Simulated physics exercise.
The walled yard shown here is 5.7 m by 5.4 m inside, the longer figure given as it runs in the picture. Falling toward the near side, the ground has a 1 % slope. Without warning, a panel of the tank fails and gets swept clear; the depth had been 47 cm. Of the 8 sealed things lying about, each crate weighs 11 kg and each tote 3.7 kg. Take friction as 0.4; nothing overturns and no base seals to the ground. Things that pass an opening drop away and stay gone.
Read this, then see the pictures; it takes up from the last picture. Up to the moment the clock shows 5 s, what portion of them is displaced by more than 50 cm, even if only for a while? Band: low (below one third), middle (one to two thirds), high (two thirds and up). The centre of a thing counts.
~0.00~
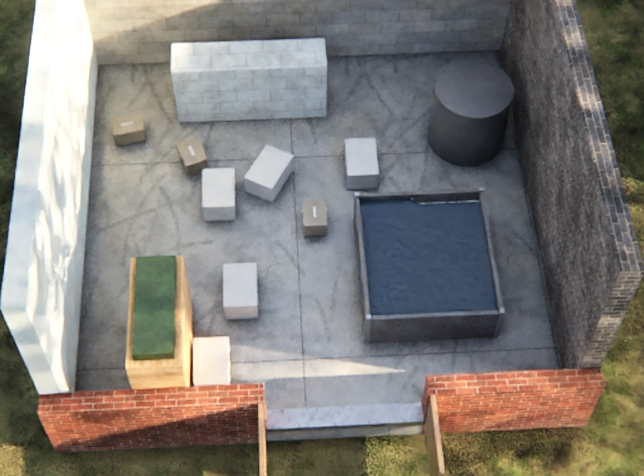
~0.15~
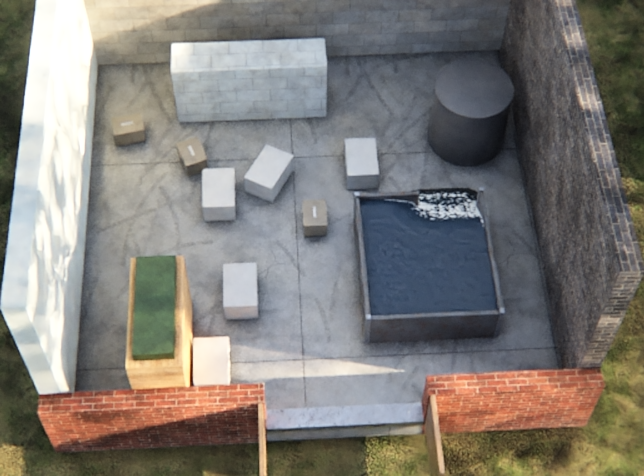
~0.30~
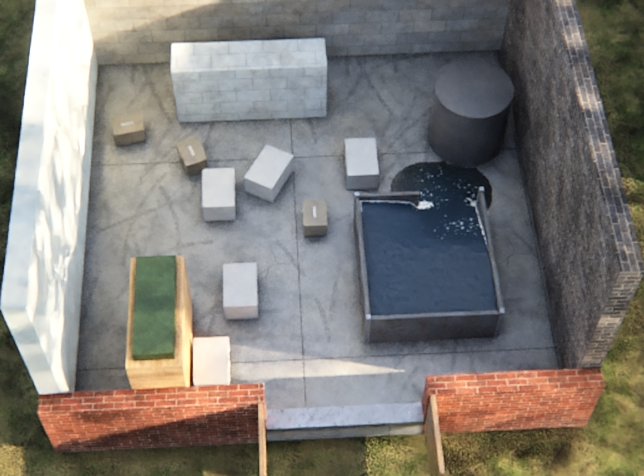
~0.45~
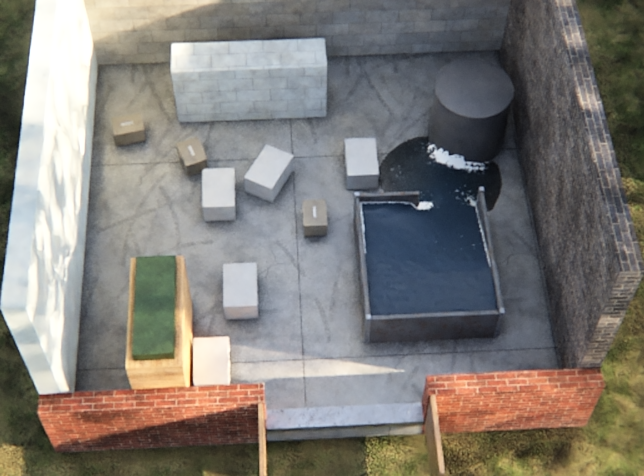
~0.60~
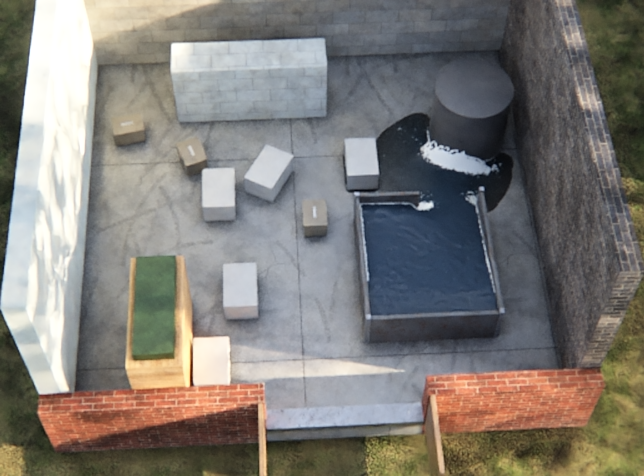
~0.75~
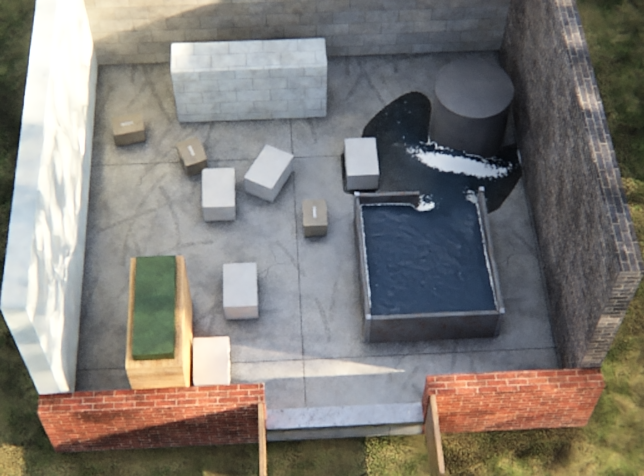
Low.
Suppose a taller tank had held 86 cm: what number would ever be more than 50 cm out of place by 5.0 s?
Count under that change: 4.
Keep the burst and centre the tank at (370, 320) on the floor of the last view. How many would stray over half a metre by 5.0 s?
That would give 2.
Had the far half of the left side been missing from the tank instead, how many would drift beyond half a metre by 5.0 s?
In that case the number is 7.
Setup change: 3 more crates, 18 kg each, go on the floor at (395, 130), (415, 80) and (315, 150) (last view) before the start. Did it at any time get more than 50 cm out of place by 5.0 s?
Taking them one by one: It goes beyond, then it goes beyond, then it goes beyond.
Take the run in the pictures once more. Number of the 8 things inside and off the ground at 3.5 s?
0.
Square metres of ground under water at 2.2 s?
About 11.0 m2.
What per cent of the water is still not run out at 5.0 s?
Roughly 100 percent.
After 1.1 s 0 of 8 are over 50 cm from their spots; 0 afloat.
After 2.2 s 0 of 8 are over 50 cm from their spots; 0 afloat.
After 3.5 s 0 of 8 are over 50 cm from their spots; 0 afloat.
After 5.0 s 1 of 8 are over 50 cm from their spots, and 1 have been at some point; 1 afloat.
